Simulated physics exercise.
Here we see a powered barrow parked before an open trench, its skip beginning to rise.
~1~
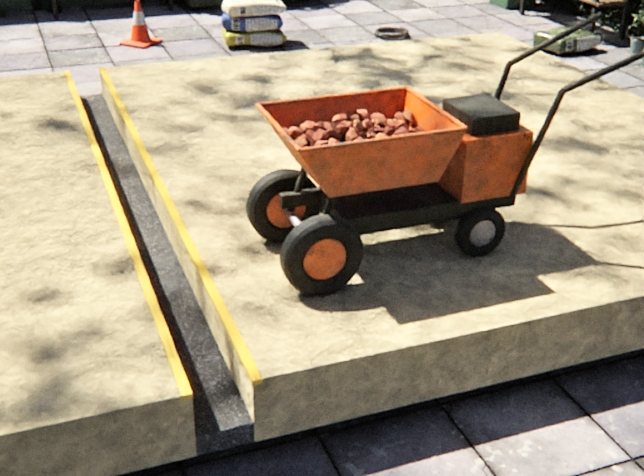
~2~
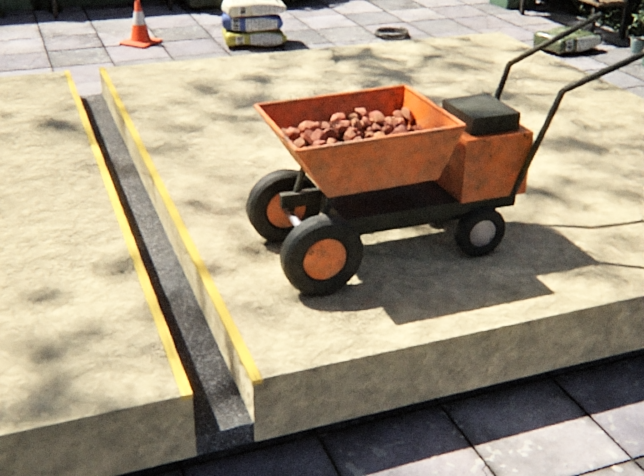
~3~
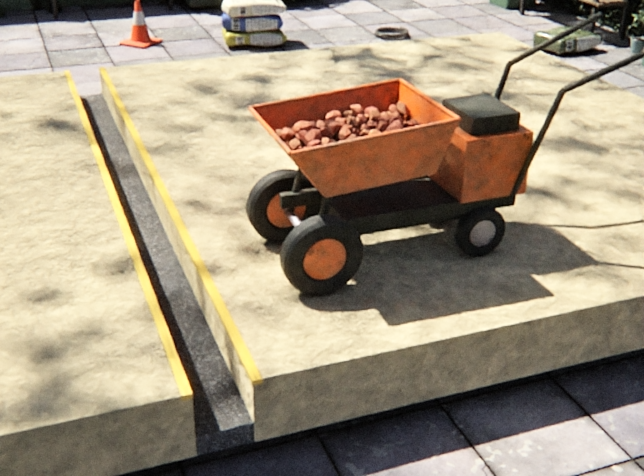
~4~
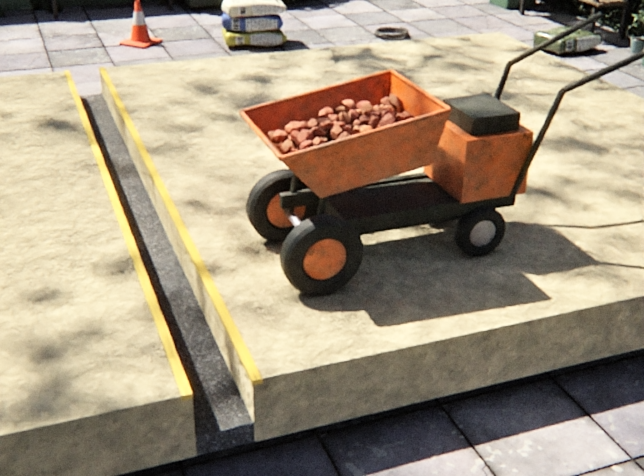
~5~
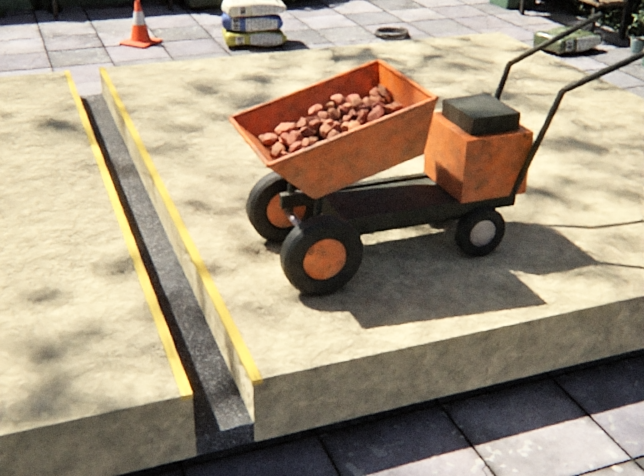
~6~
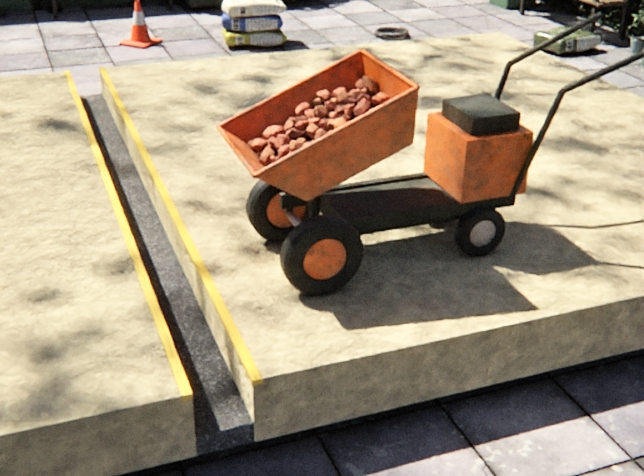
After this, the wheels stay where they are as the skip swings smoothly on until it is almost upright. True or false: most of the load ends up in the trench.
True.
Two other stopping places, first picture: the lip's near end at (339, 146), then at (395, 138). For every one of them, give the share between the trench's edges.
90 per cent, then 30 per cent.
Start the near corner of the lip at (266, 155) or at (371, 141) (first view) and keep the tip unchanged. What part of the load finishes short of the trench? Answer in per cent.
Near 0 % and 40 %.
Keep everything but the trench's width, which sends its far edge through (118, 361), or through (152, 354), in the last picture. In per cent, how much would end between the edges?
Roughly 100 percent first and 90 percent second.
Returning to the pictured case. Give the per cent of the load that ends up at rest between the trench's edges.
Result: Near 70 in a hundred.
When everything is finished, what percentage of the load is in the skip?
I'd put it at about 0 per cent.
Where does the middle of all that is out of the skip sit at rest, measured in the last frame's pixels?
Around (167, 306).
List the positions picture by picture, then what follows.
In the first frame, lip of the skip at (300, 151), level; top of the load at (351, 132), lumps of rubble; first edge of the trench at (237, 337); far edge at (171, 350), the trench under half as wide as the skip, and about as deep as wide.
In the second frame, lip of the skip at (298, 151), tipped barely; top of the load at (350, 131).
In the third frame, lip of the skip at (291, 154), tipped barely; top of the load at (366, 131).
In the fourth frame, lip of the skip at (281, 159), tipped a little; top of the load at (365, 121).
In the fifth frame, lip of the skip at (269, 166), tipped clearly; top of the load at (366, 110).
In the sixth frame, lip of the skip at (255, 176), tipped clearly; top of the load at (364, 100); first edge of the trench at (237, 337); far edge at (171, 350).
Soon, skip tipped steeply; all in the skip.
A while on, skip tipped right over; most in the skip; a small part in or heaped over the trench; a small part beyond it; a stray few falling.
Towards the end, skip tipped right over; a small part in the skip; about two thirds in or heaped over the trench; about a quarter beyond it.
Finally, skip tipped right over; about two thirds in or heaped over the trench; about a quarter beyond it.
